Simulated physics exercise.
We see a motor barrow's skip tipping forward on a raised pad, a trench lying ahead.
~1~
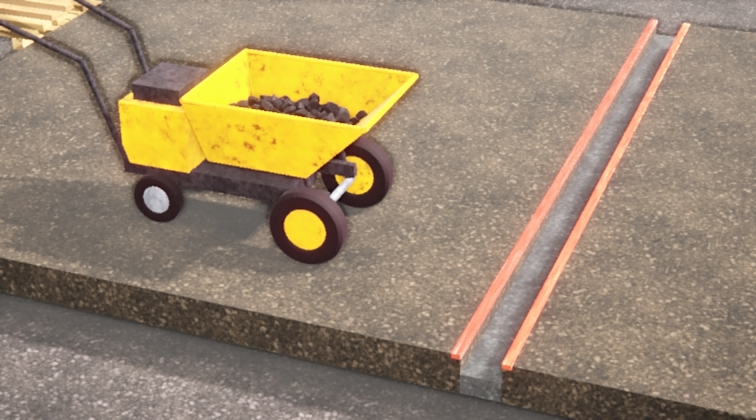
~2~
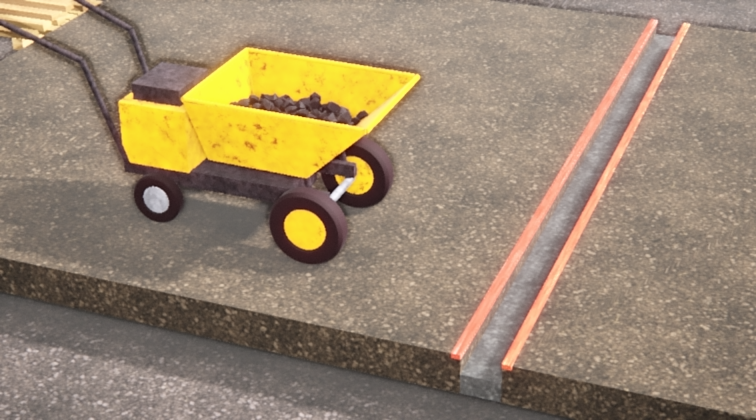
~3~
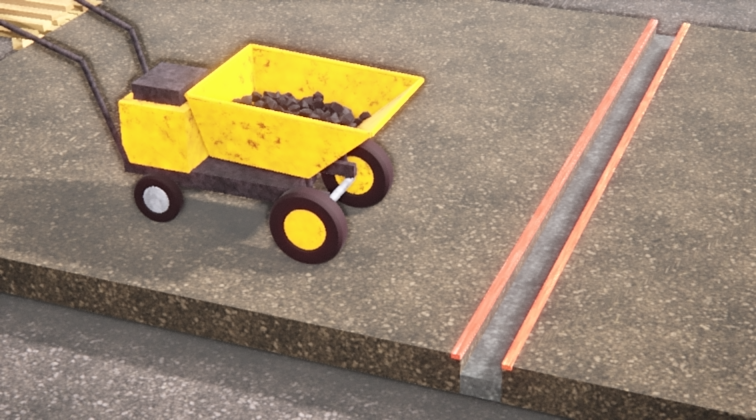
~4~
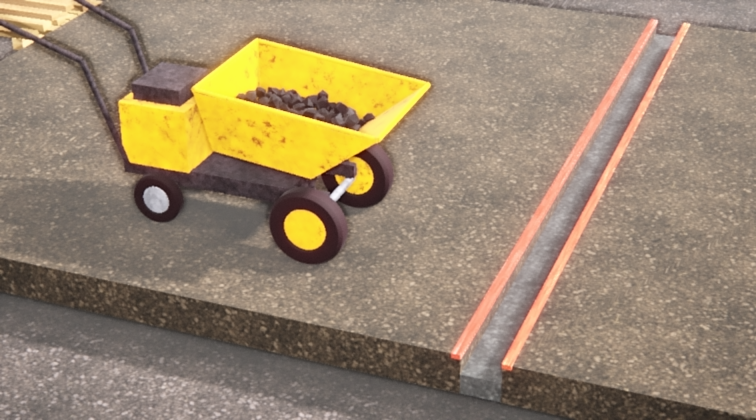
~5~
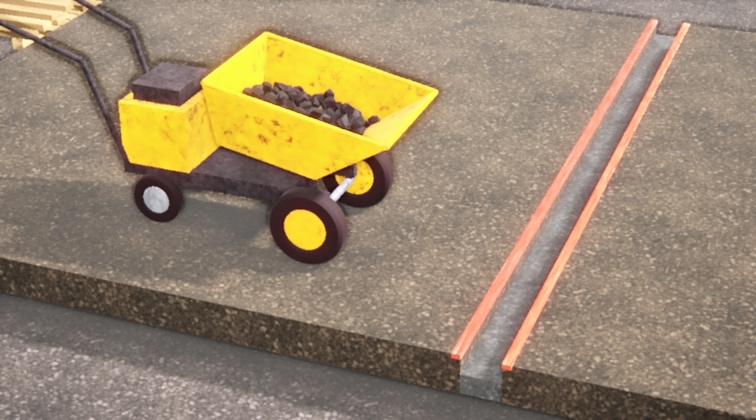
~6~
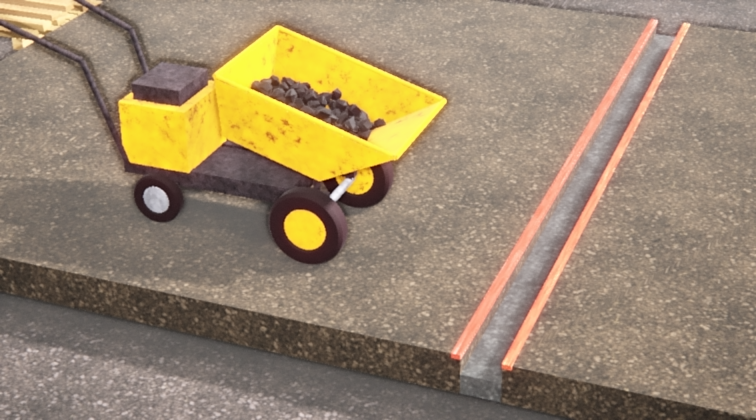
A yellow motor barrow holding dark lumps stood still on a raised pad, a narrow orange-edged trench to its right, while its skip slowly tilted forward to the right with the lumps still inside.
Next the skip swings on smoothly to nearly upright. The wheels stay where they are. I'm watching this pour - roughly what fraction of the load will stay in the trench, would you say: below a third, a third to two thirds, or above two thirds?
Caught: Below a third.
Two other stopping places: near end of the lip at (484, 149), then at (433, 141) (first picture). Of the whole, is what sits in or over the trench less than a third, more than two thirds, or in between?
Record - trial one: Less than a third; trial two: The middle third.
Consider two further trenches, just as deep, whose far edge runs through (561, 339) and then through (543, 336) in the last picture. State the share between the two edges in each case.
Lab note: Case 1 near 20 percent, case 2 near 20 percent.
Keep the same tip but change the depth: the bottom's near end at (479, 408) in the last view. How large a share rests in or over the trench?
About 20 per cent.
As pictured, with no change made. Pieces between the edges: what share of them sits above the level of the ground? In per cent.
5 per cent, near enough.
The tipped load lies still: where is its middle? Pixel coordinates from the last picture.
Centre at rest, last view: Approx. (495, 258).
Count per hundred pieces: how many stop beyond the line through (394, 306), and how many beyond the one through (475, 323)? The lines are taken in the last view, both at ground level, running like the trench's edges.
Close to 60 per cent, then close to 20 per cent.
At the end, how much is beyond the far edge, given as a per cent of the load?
Estimate: Some 0 percent.
Soon after the last picture, skip tipped steeply; all in the skip.
A little later, skip tipped steeply; most in the skip; a small part short of the trench; a stray few in or heaped over the trench.
Later still, skip tipped right over; about a third in the skip; about a third short of the trench; about a quarter in or heaped over the trench; a stray few beyond it.
At rest, skip tipped right over; about a third in the skip; about a third short of the trench; about a quarter in or heaped over the trench; a stray few beyond it.
